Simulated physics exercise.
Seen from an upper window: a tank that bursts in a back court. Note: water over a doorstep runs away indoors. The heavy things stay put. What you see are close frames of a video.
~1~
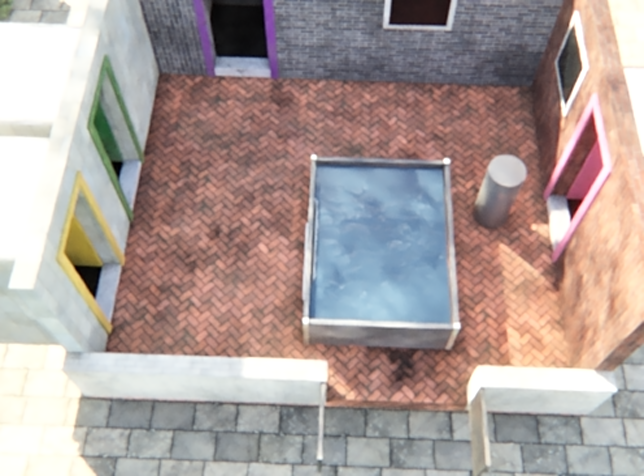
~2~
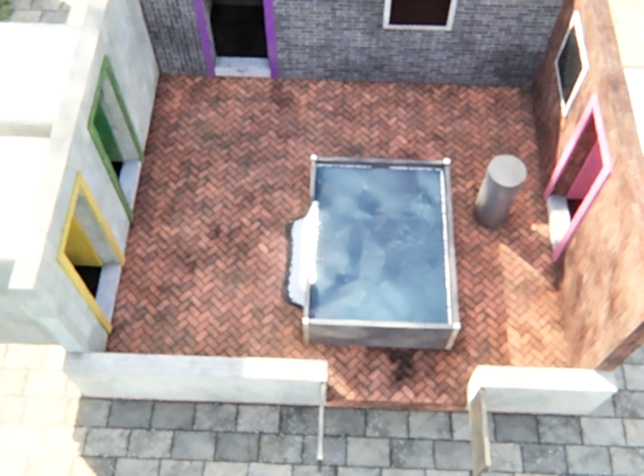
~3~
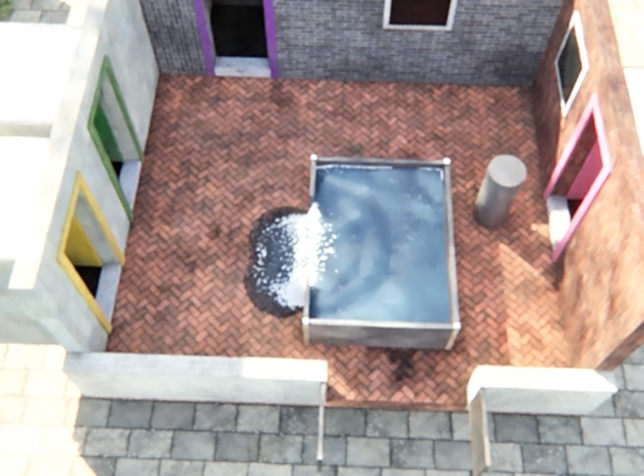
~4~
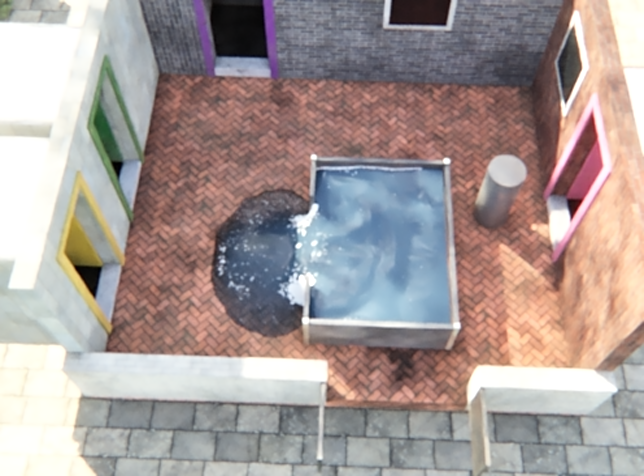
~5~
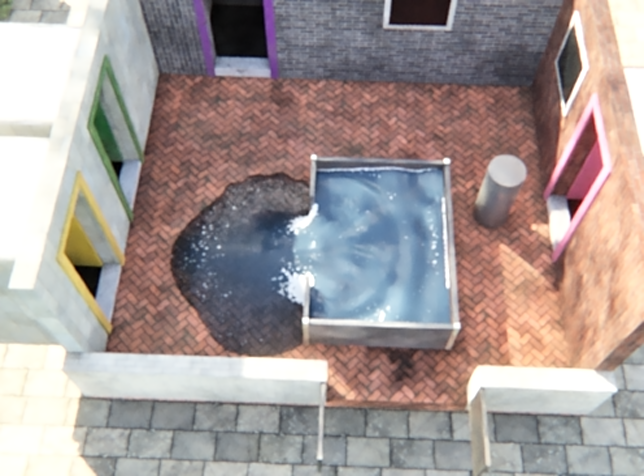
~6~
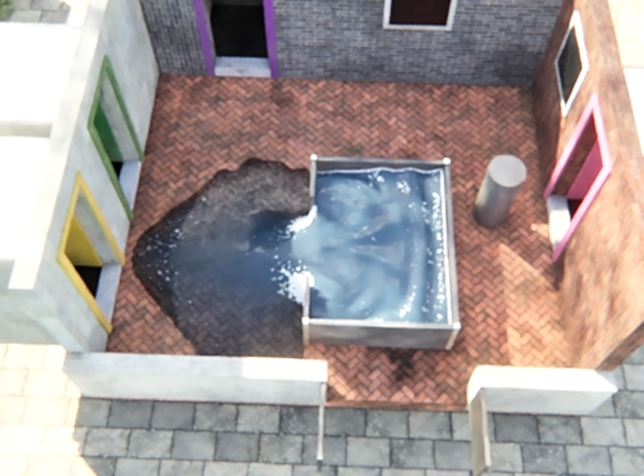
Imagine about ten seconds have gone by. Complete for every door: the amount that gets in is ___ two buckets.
Green door: More than; yellow door: More than; pink door: At most; purple door: At most.
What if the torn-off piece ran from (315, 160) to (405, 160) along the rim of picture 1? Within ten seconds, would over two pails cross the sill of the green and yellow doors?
The green door remains within the limit and the yellow door remains within the limit.
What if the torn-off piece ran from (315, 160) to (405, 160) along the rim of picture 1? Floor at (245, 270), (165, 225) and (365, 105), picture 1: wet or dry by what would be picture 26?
Point by point: Untouched, swamped and swamped.
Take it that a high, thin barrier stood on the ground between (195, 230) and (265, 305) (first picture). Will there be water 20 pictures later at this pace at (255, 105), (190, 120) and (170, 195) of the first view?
Taking the points in the order given, they are inundated, inundated and inundated.
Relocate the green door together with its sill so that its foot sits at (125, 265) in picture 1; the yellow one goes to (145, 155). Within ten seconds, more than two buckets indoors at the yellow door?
Here the yellow door exceeds it.
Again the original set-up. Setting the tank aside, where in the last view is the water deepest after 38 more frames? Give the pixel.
My best guess is roughly (181, 82).
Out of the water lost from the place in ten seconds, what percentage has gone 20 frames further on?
Near 60 in a hundred.
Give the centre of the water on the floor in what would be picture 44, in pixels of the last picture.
Around pixel (291, 227).
A moment on, water covers 35 % of the floor; the green door under two buckets in, the yellow door over two buckets in, the pink door not reached, the purple door not reached.
Next, water covers 40 % of the floor; the green door over two buckets in, the yellow door far over two buckets in, the pink door not reached, the purple door not reached.
Then, water covers 45 % of the floor; the green door far over two buckets in, the yellow door far over two buckets in, the pink door not reached, the purple door wet at the sill, nothing in.
Later, water covers 85 % of the floor; the green door far over two buckets in, the yellow door far over two buckets in, the pink door not reached, the purple door wet at the sill, nothing in.
In the end, water covers 95 % of the floor; the green door far over two buckets in, the yellow door far over two buckets in, the pink door wet at the sill, nothing in, the purple door wet at the sill, nothing in.
